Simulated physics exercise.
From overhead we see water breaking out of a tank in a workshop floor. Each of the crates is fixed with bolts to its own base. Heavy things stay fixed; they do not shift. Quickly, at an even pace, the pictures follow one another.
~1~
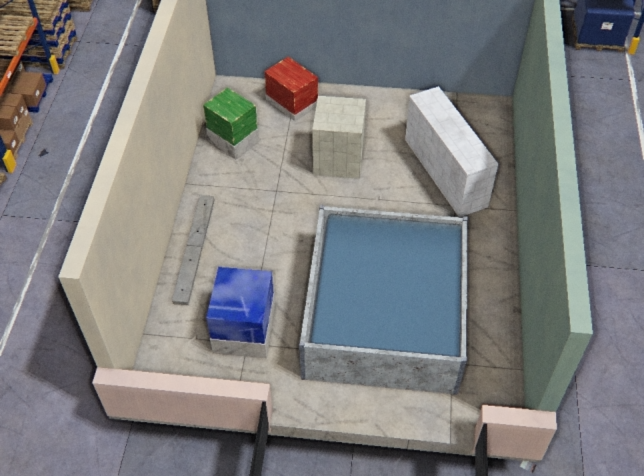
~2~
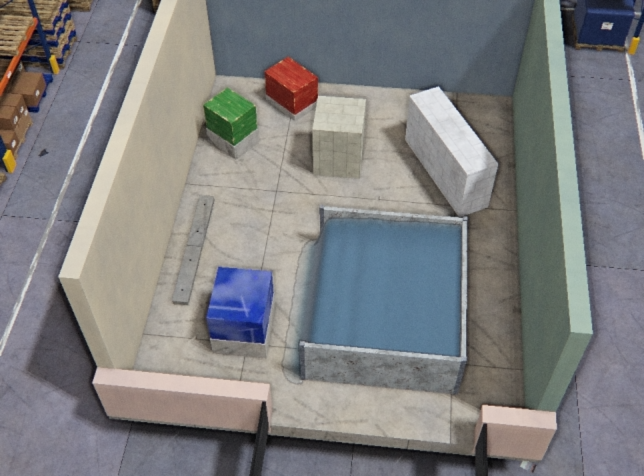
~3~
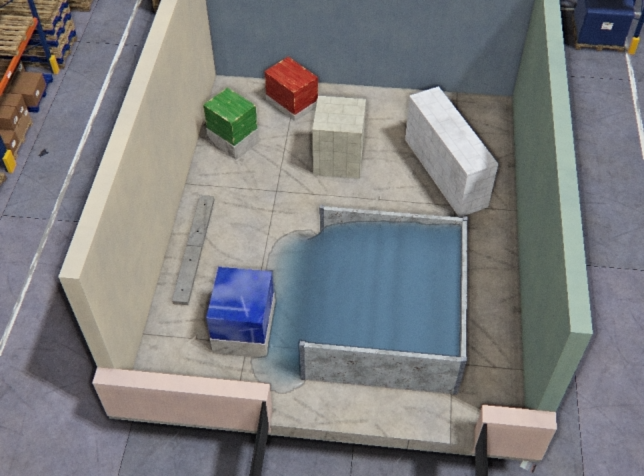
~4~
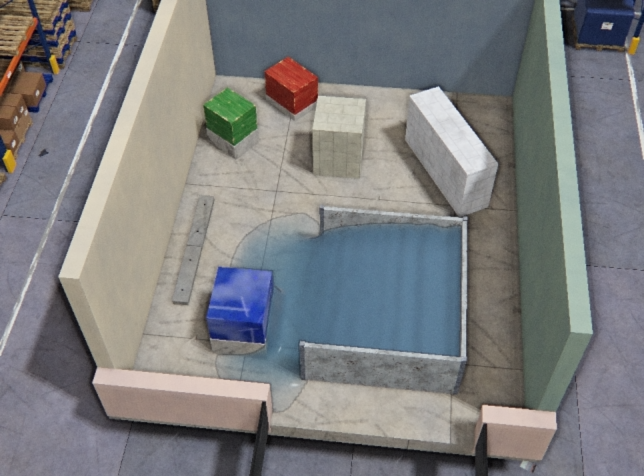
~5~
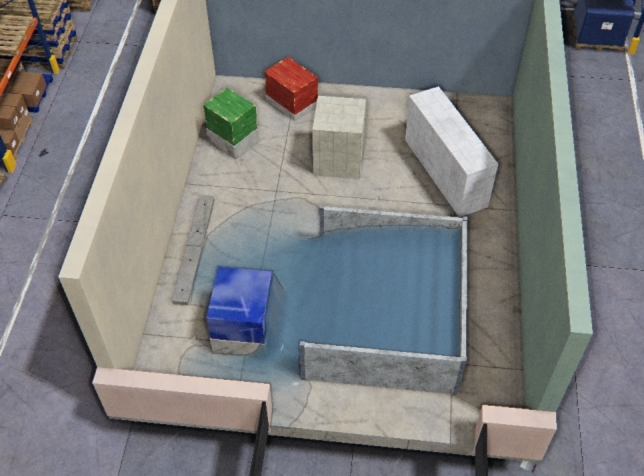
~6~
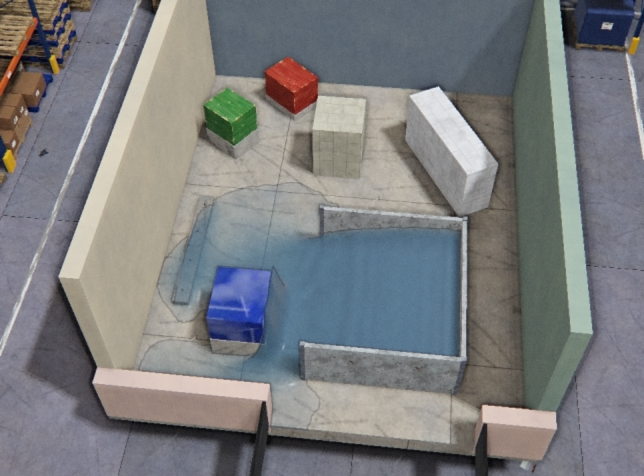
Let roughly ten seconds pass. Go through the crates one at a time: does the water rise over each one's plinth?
In the end the red crate is caught, the blue crate is caught, the green crate is caught.
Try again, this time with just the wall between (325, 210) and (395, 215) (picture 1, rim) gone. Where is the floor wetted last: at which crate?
That would be the crate marked blue.
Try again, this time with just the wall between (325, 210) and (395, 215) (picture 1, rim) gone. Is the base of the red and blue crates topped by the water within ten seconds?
As I see it, the red crate gets reached, and the blue crate is not reached.
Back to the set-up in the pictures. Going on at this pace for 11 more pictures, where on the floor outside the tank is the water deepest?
Somewhere near (216, 149).
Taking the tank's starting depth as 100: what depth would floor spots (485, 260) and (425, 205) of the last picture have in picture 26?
0 and 0 %, in that order.
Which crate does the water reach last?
I'd say the one in red is last.
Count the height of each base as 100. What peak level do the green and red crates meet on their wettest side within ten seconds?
About 190 % and 200 %.
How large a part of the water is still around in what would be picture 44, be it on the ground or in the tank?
Around 90 in a hundred.
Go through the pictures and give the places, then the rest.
In the first picture, still water in the open tank at (388, 282).
In the second picture, the front is at a hidden place, out from the gap at (315, 298).
In the third picture, the front is at (302, 234), out from the gap at (315, 298).
In the fourth picture, the front is at a hidden place, out from the gap at (315, 300).
In the fifth picture, the front is at a hidden place, out from the gap at (315, 300).
In the sixth picture, the front is at a hidden place, out from the gap at (315, 300).
A moment on, water covers 35 % of the floor; the red crate not reached, the blue crate water round its plinth, the green crate water round its plinth.
Next, water covers 45 % of the floor; the red crate water round its plinth, the blue crate water round its plinth, the green crate water round its plinth.
Then, water covers 55 % of the floor; the red crate water round its plinth, the blue crate water round its plinth, the green crate water round its plinth.
Later, water covers 90 % of the floor; the red crate water round its plinth, the blue crate water round its plinth, the green crate water round its plinth.
In the end, water covers 100 % of the floor; the red crate was topped, the blue crate was topped, the green crate was topped.
